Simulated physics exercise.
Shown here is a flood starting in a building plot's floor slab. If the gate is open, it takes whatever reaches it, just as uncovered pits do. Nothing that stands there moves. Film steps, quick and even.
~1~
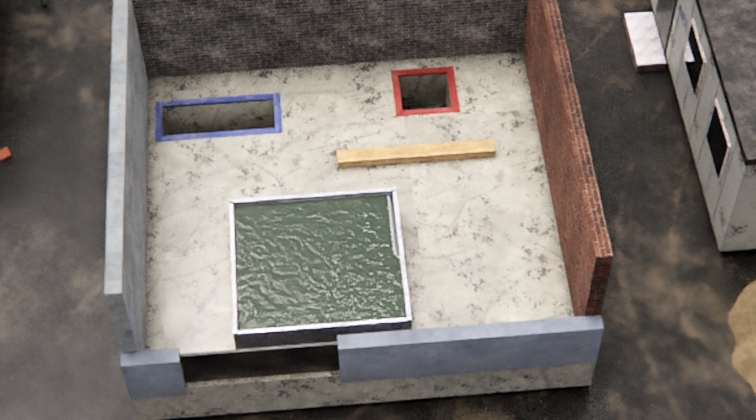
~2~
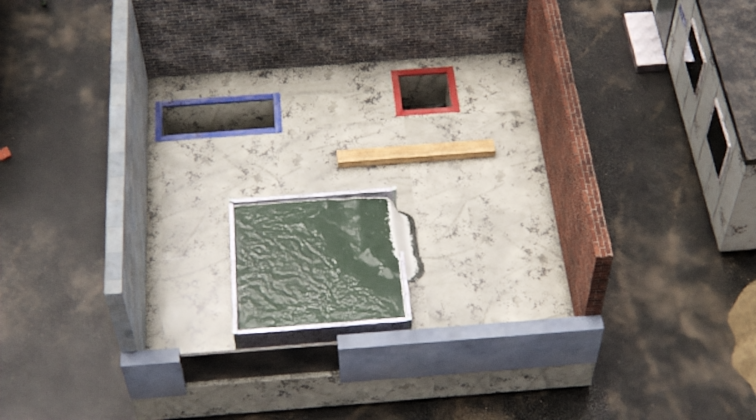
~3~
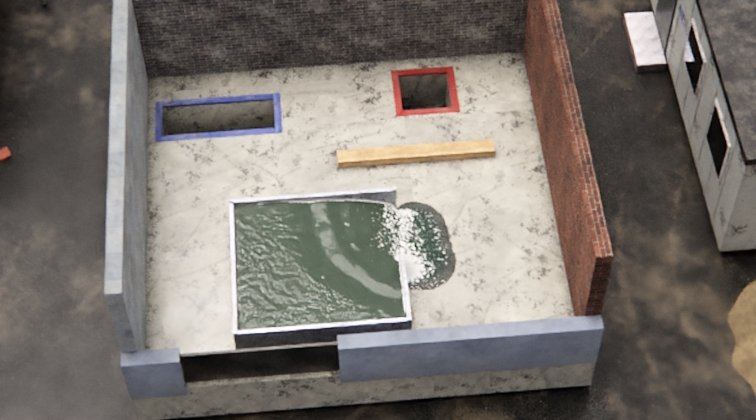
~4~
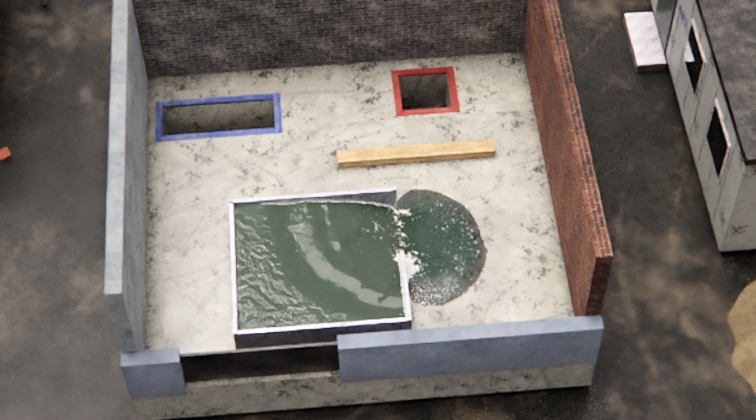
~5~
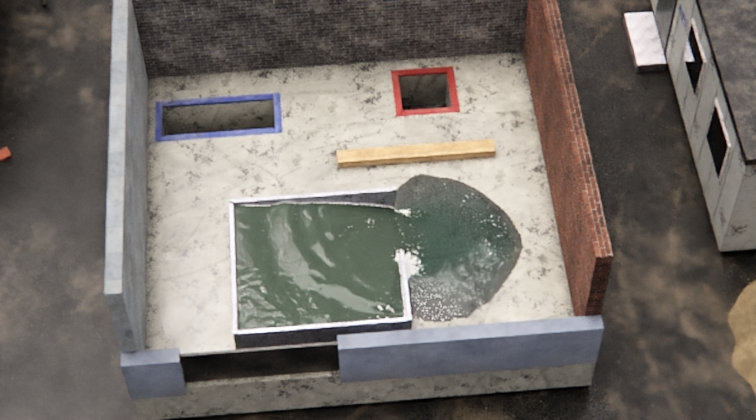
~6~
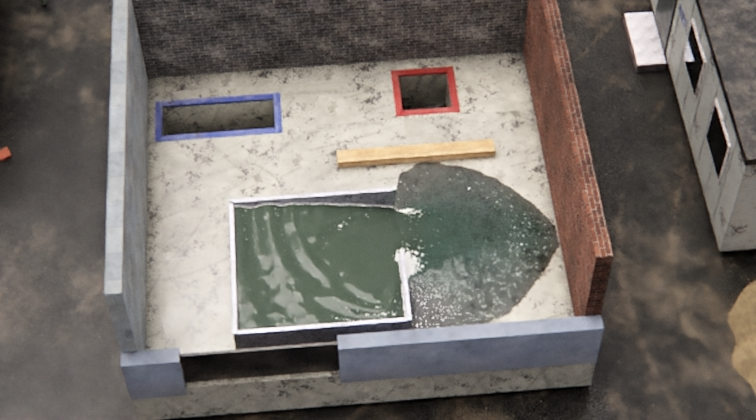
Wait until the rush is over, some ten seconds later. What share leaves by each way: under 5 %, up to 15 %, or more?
Result: Gate: Short of a twentieth, red pit: Upwards of fifteen per cent, blue pit: Short of a twentieth.
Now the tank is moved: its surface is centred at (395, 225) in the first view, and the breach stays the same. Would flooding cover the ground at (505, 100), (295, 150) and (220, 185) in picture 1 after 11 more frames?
Spot 1 wetted, spot 2 unwetted, and spot 3 unwetted.
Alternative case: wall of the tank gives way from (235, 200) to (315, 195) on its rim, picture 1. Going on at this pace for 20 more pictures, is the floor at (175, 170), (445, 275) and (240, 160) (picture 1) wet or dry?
Well, the first is hit by the spill, the next missed by the spill, the last hit by the spill.
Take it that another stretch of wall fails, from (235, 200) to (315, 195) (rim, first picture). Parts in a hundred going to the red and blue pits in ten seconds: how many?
Red about 10 %, blue about 55 %.
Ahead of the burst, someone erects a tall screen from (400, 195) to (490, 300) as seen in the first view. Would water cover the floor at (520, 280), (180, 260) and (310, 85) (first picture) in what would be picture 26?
In that order: Covered, clear, no water.
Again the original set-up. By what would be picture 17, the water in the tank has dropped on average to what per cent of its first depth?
I'd put it close to 64 percent.
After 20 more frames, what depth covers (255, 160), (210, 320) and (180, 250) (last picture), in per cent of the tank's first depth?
I'd put them at close to 0 per cent, then 0 per cent, then 0 per cent.
A moment on, water covers 30 % of the floor; the gate 0 %, the red pit 0 %, the blue pit 0 %.
Next, water covers 35 % of the floor; the gate 0 %, the red pit 0 %, the blue pit 0 %.
Then, water covers 45 % of the floor; the gate 0 %, the red pit 2 %, the blue pit 0 %.
Later, water covers 65 % of the floor; the gate 0 %, the red pit 10 %, the blue pit 1 %.
In the end, water covers 90 % of the floor; the gate 0 %, the red pit 21 %, the blue pit 2 %.
